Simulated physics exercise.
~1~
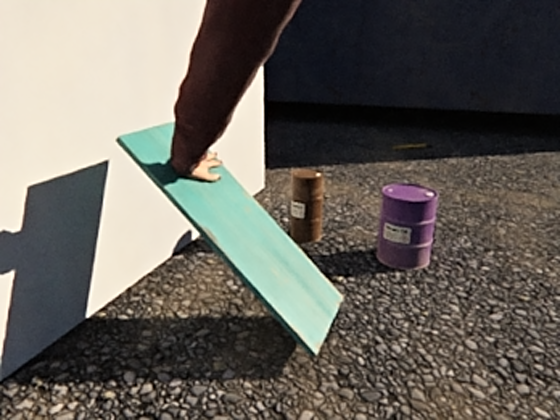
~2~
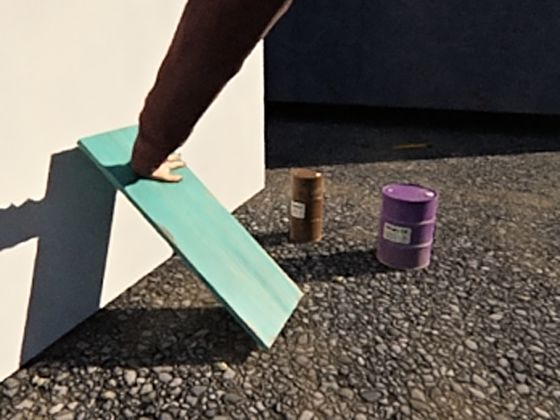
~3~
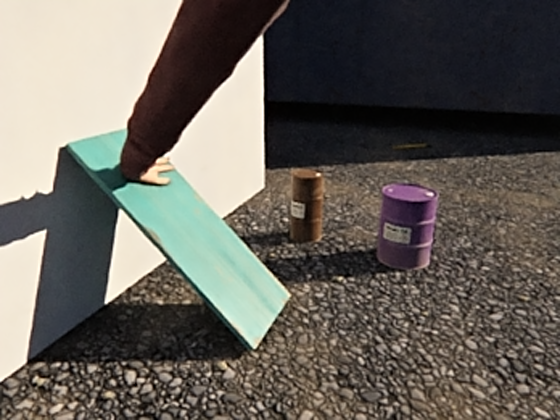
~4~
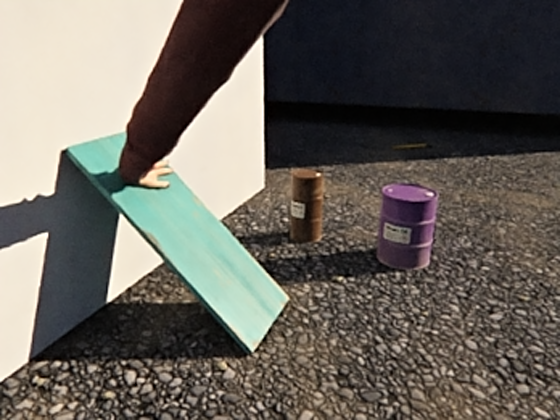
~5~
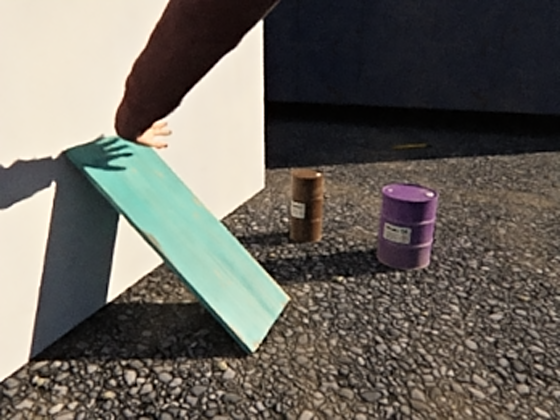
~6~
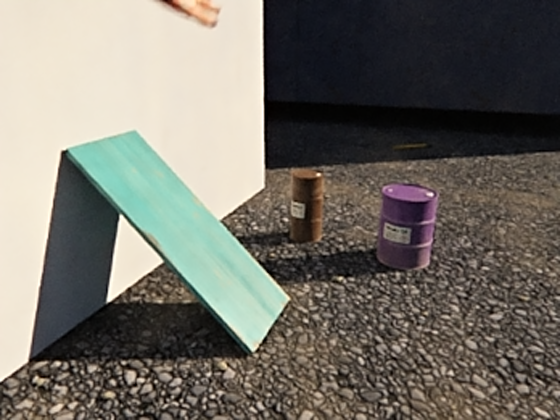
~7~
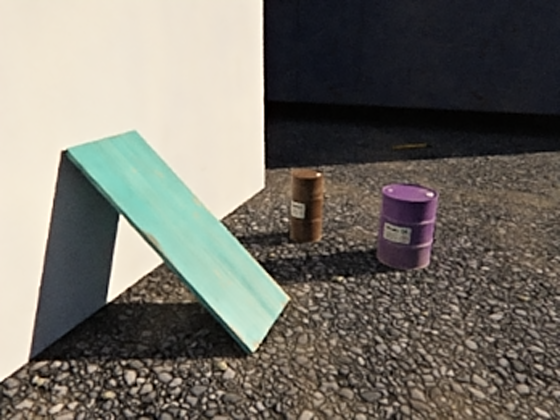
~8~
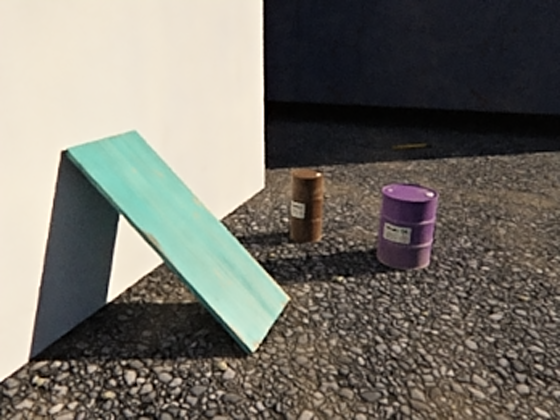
Against a bare pale wall, a hand leaning a turquoise board, then letting go and withdrawing, the board staying propped near two canisters.
